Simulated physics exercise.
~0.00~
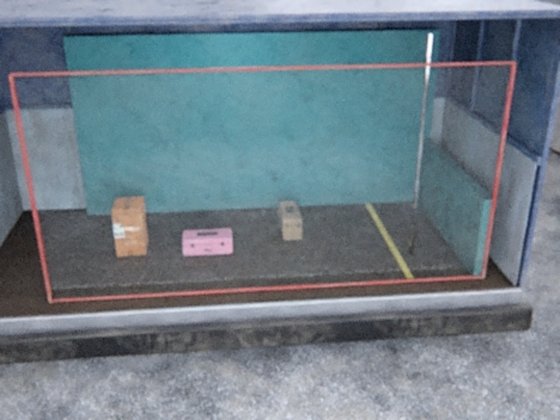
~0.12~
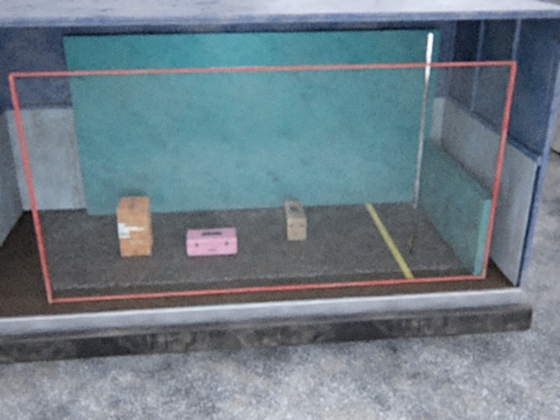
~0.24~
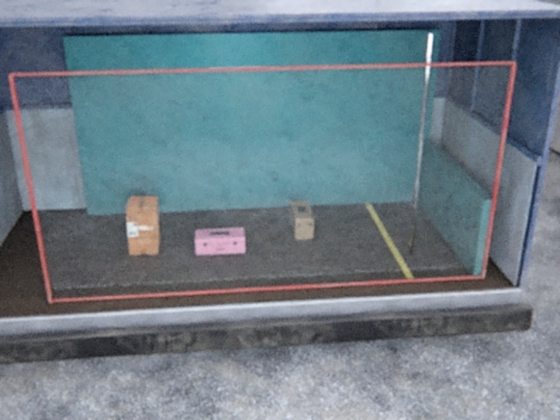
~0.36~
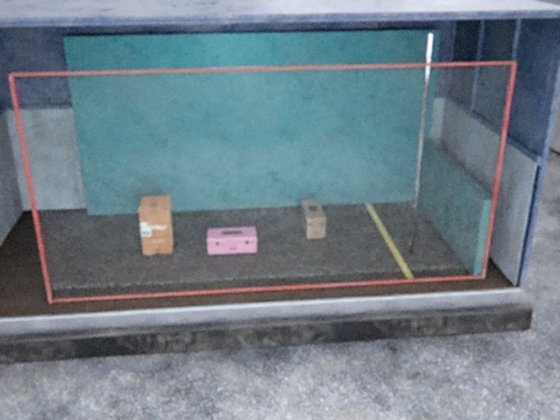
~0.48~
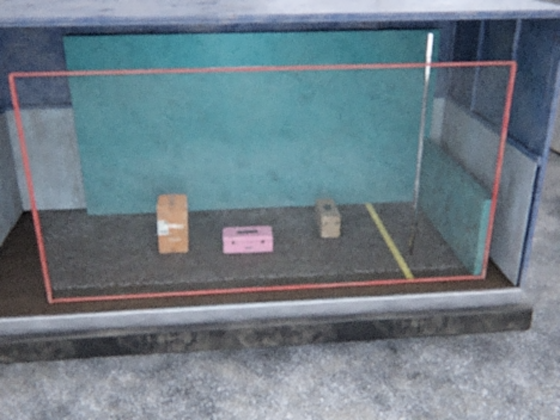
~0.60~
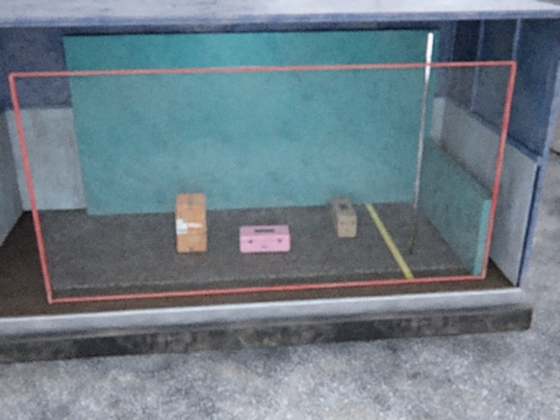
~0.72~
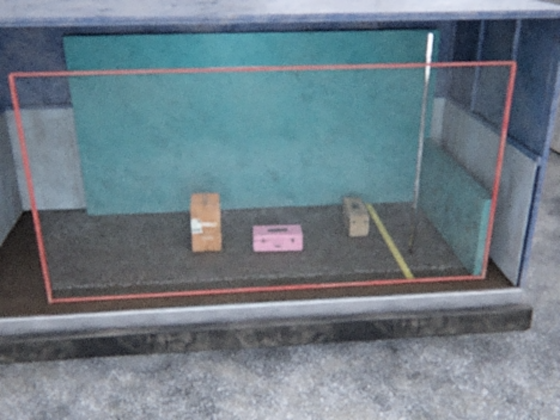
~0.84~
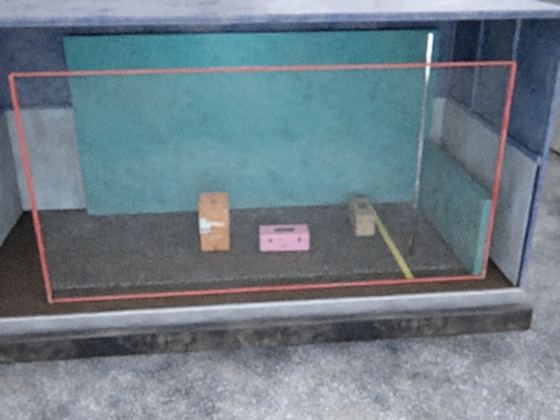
In the video, an upright orange pack, a pink toolbox and an upright brown toolbox sit on the dark floor of an open bay, then all slide right toward a yellow line, slowing near the end, with the brown toolbox close to the line but still short of it.
